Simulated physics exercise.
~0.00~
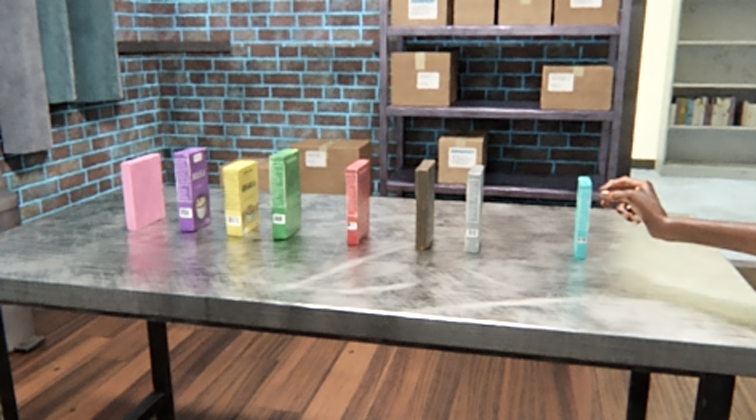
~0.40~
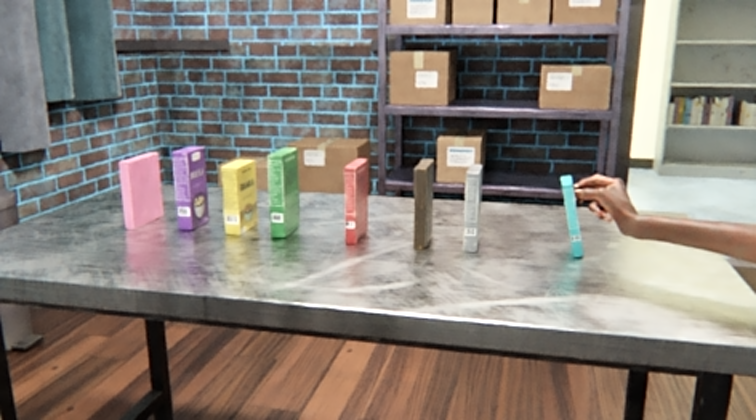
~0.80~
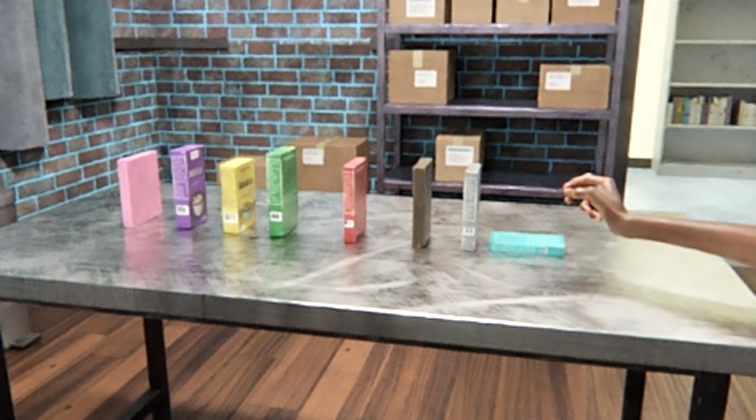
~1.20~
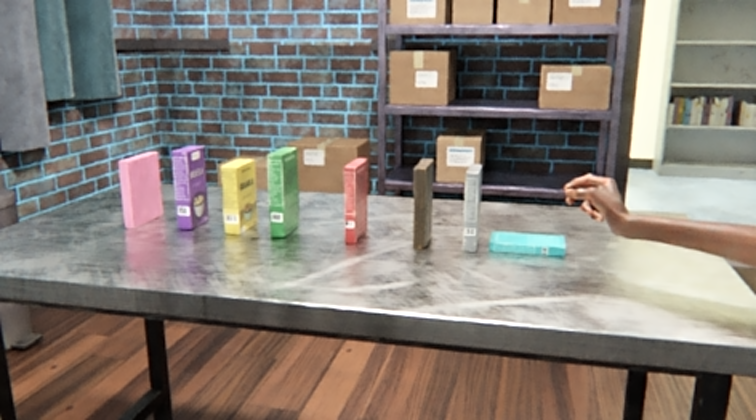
A hand tips the turquoise packet leftward onto its side, leaving the other packets standing.
